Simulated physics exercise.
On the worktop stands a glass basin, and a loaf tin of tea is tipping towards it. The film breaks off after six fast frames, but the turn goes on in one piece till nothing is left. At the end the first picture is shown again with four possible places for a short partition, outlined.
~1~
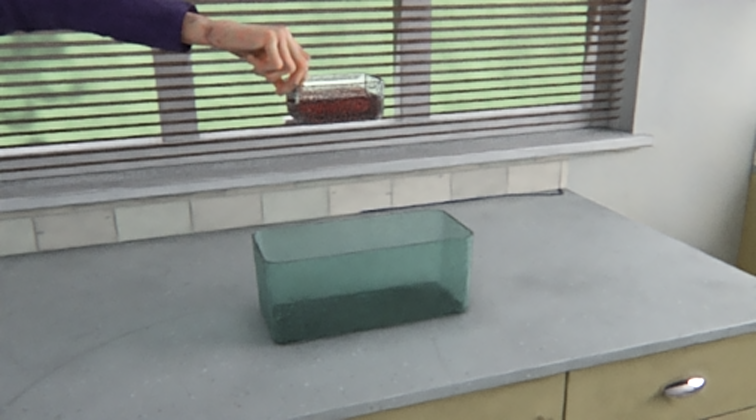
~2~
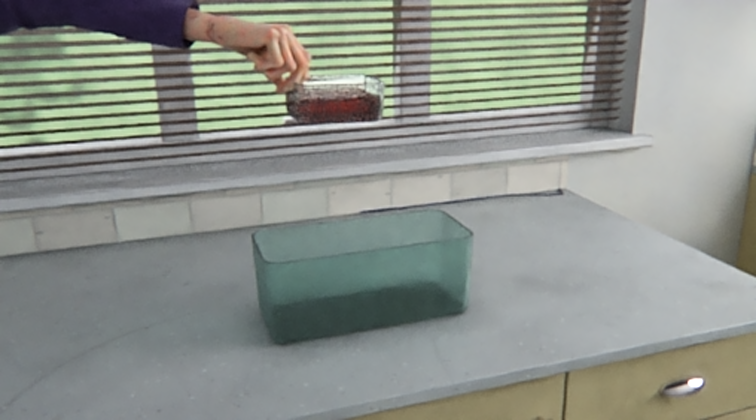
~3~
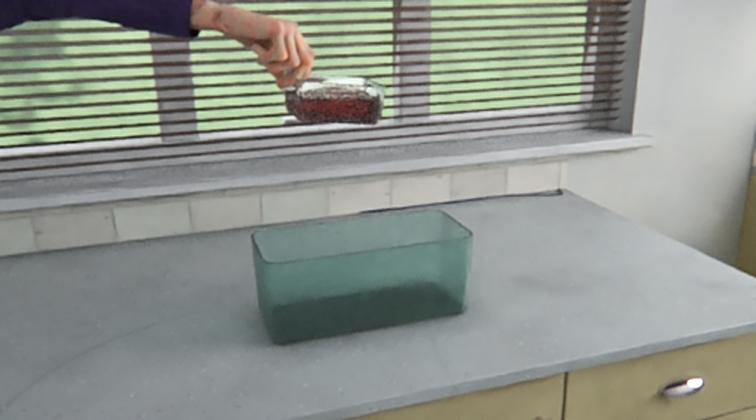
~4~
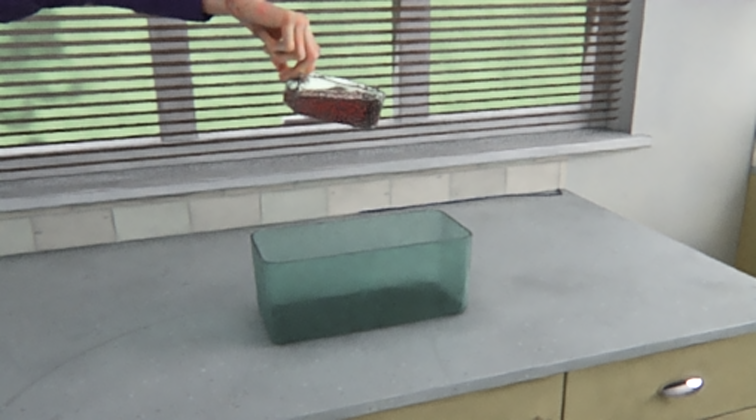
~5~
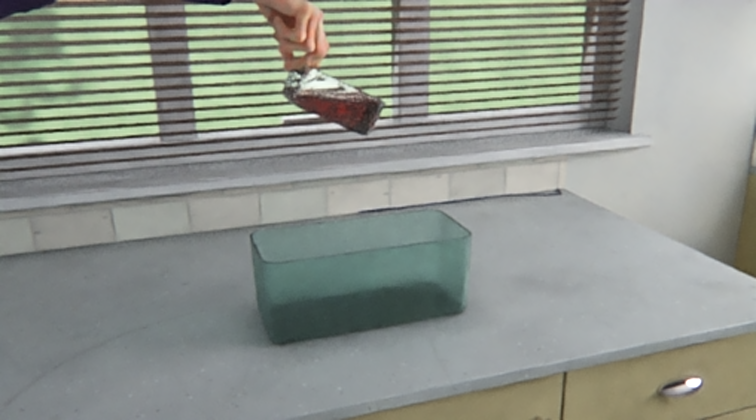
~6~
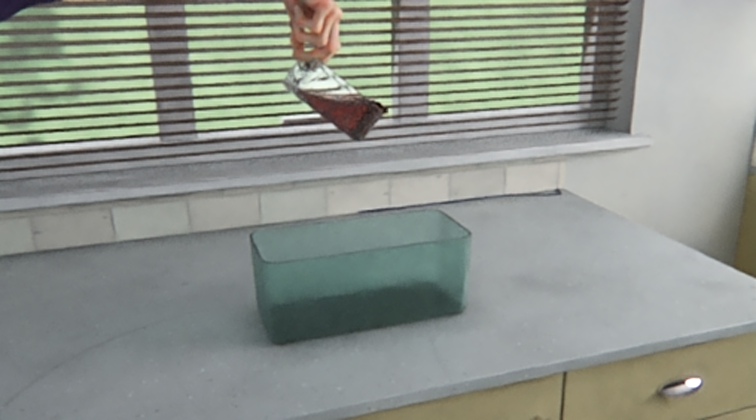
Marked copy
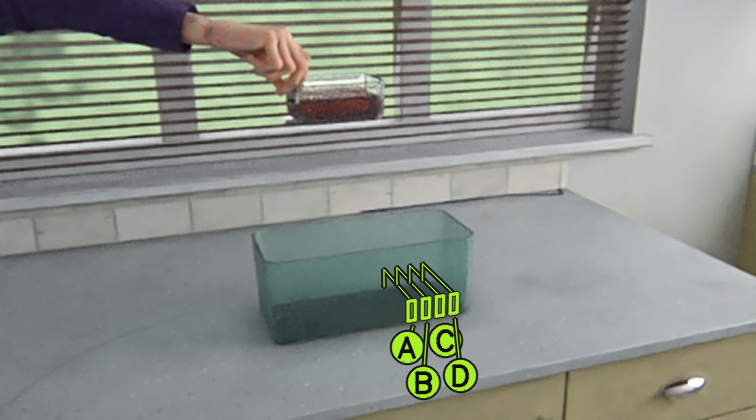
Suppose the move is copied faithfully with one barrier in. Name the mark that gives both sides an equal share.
Slot B does it best.
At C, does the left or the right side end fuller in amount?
The left one.
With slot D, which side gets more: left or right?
The left one.
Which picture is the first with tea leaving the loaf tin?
Picture 6.
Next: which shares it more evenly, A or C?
It is A.
On the marked copy, A at (413, 326); B at (427, 323); C at (441, 321); D at (455, 318).
With A, about 34 % ends left of the wall and 63 % right of it; 3 % is lost outside.
With B, about 49 % ends left of the wall and 49 % right of it.
With C, about 76 % ends left of the wall and 21 % right of it; 3 % is lost outside.
With D, about 88 % ends left of the wall and 9 % right of it; 3 % is lost outside.
